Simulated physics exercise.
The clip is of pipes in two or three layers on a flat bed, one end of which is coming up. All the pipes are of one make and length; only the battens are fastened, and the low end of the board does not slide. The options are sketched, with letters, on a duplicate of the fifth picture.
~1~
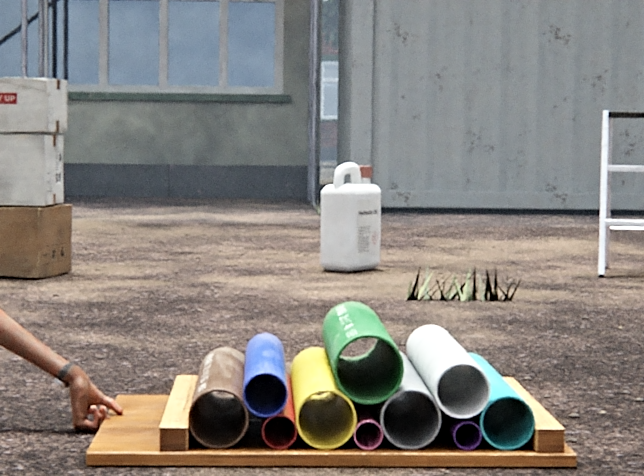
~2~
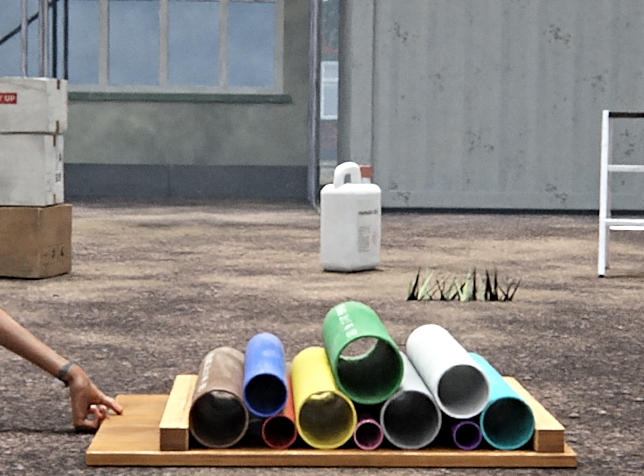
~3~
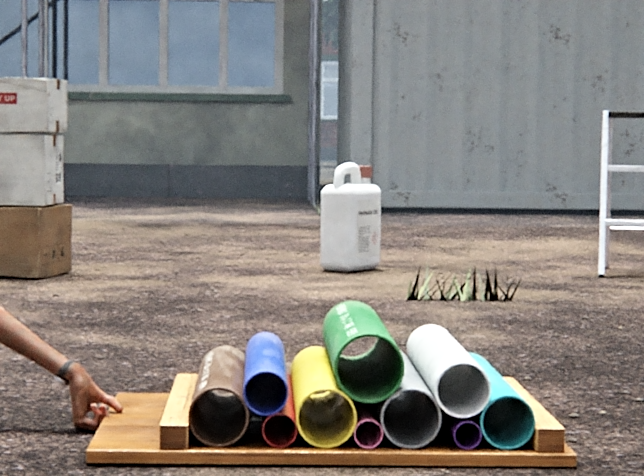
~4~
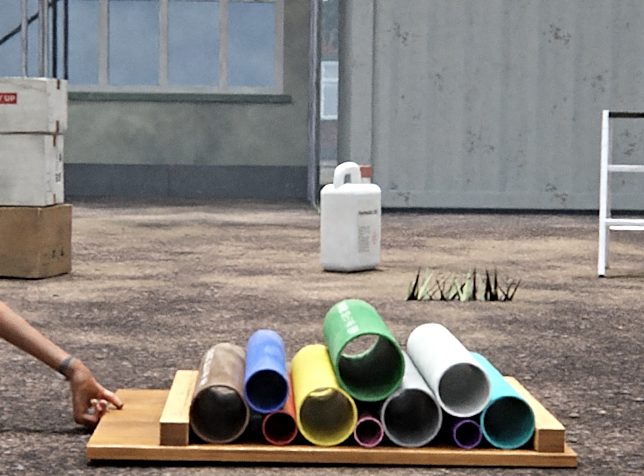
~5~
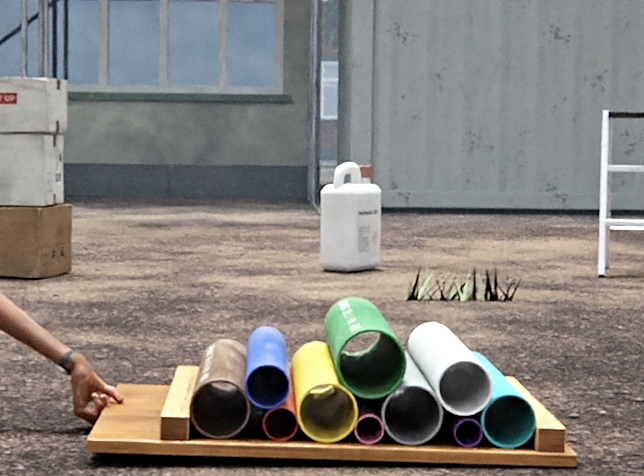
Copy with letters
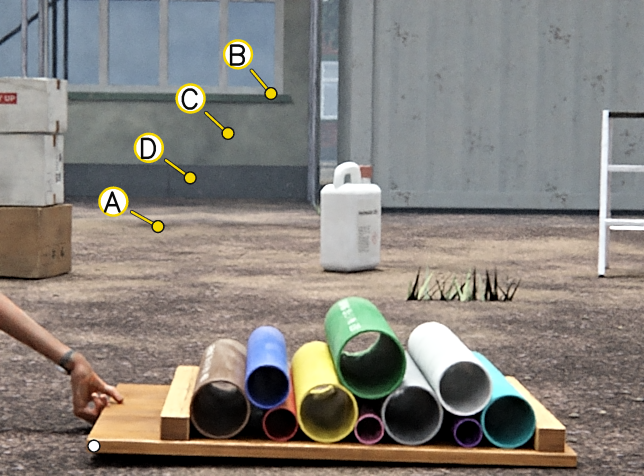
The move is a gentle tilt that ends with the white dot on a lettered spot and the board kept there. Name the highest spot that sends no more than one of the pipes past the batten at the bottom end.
Up to D.
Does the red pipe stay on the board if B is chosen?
The red pipe: Yes.
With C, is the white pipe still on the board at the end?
No.
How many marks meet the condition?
Two of them.
On the copy, A at (158, 227); B at (271, 93); C at (228, 133); D at (190, 178); the white dot at (94, 446).
On D. First, board at 20°.
Then, board at 36°.
Finally, board at 36°, none over the low batten.
By contrast, A none over the low batten; B two over the low batten (green, white); C two over the low batten (green, white).
